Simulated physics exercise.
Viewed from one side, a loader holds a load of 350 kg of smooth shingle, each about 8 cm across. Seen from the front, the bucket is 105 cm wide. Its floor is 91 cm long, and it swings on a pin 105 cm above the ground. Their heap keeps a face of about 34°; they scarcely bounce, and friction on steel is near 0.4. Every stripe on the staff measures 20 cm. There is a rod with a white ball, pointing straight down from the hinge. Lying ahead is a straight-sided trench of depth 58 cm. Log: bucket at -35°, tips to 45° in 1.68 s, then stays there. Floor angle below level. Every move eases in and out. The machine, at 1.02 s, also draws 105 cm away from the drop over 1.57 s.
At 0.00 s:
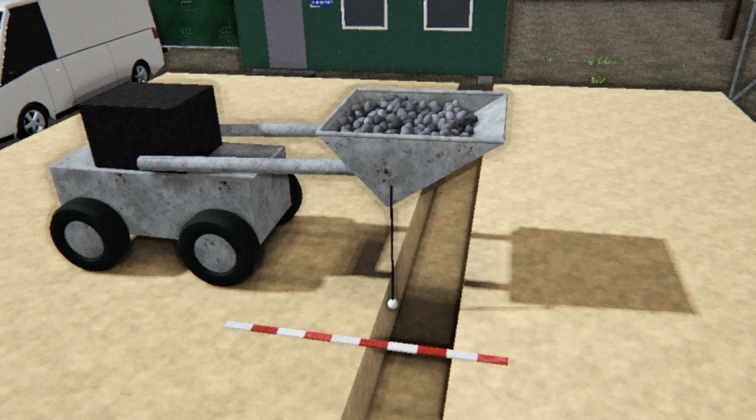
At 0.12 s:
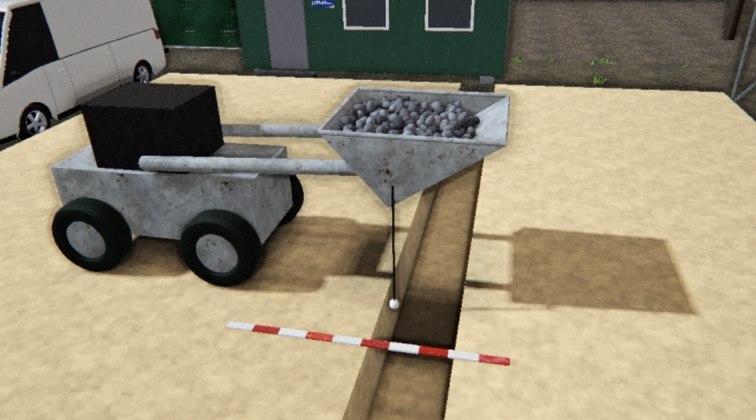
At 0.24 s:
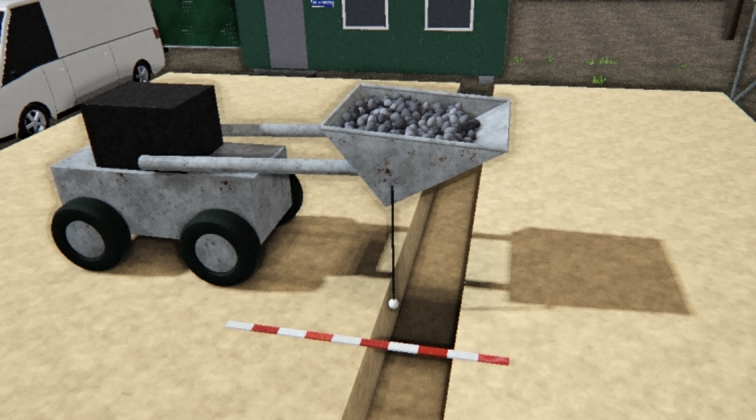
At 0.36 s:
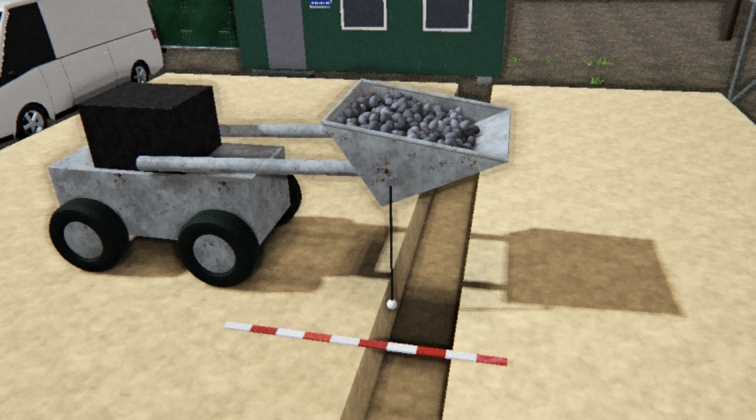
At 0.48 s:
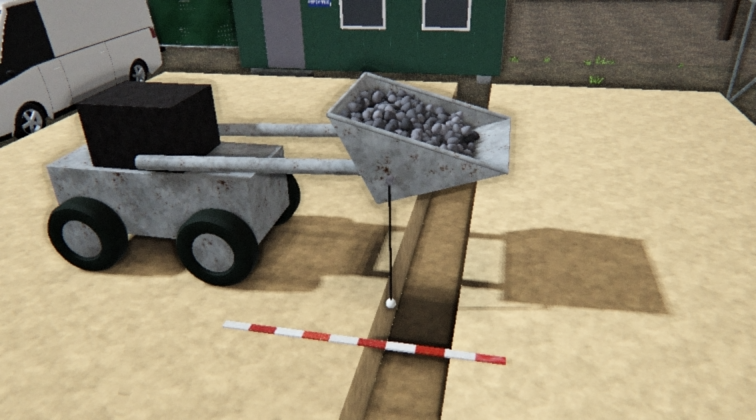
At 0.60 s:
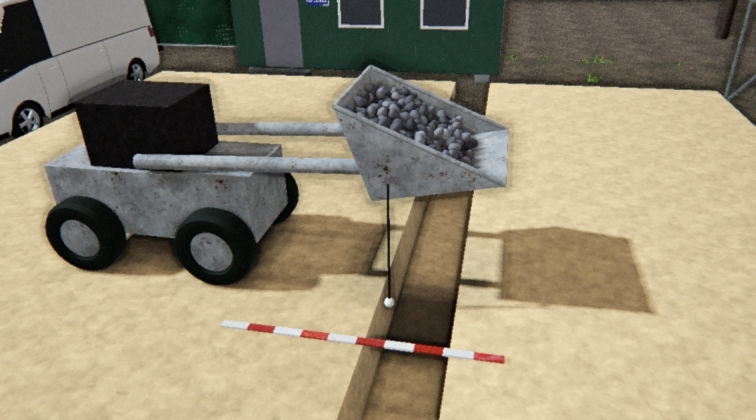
On a sandy yard beside a narrow trench, a grey loader held a bucket of grey stones over the gap, then slowly tilted the bucket forward to the right as the stones shifted inside.
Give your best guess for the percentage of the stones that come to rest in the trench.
I would say about 55 per cent.
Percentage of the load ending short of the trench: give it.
About 0% of the load.
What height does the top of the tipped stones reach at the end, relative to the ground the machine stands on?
Height: About 16 cm above ground level.
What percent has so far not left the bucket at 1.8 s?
Roughly 0 per cent is still inside.
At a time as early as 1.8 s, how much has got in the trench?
Some 50 per cent.
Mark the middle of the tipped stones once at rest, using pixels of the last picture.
I'd point somewhere around (455, 313).
After 1.3 s the floor is at 33°; 89 % in the bucket, 11 % past the trench; the foremost stones are at (497, 237).
After 1.8 s the floor is at 45°; 2 % in the bucket, 51 % in the trench, 47 % past the trench; the foremost stones are at (579, 278).
After 3.0 s the floor is at 45°; 0 % in the bucket, 55 % in the trench, 45 % past the trench; the foremost stones are at (644, 289).
After 5.6 s the floor is at 45°; 0 % in the bucket, 55 % in the trench, 45 % past the trench; the foremost stones are at (644, 289).
